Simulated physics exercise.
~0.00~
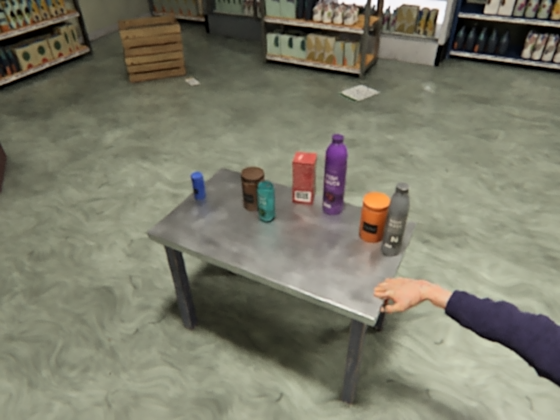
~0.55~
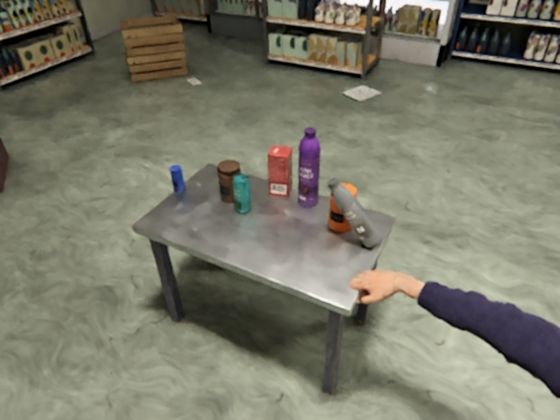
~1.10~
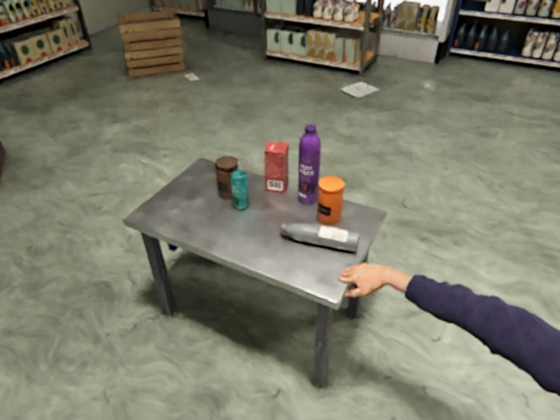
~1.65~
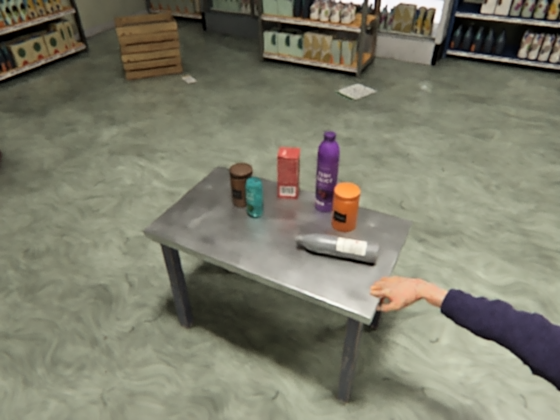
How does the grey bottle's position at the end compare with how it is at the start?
At the start the grey bottle stands upright near the orange jar, and by the end it is lying on its side on the table.
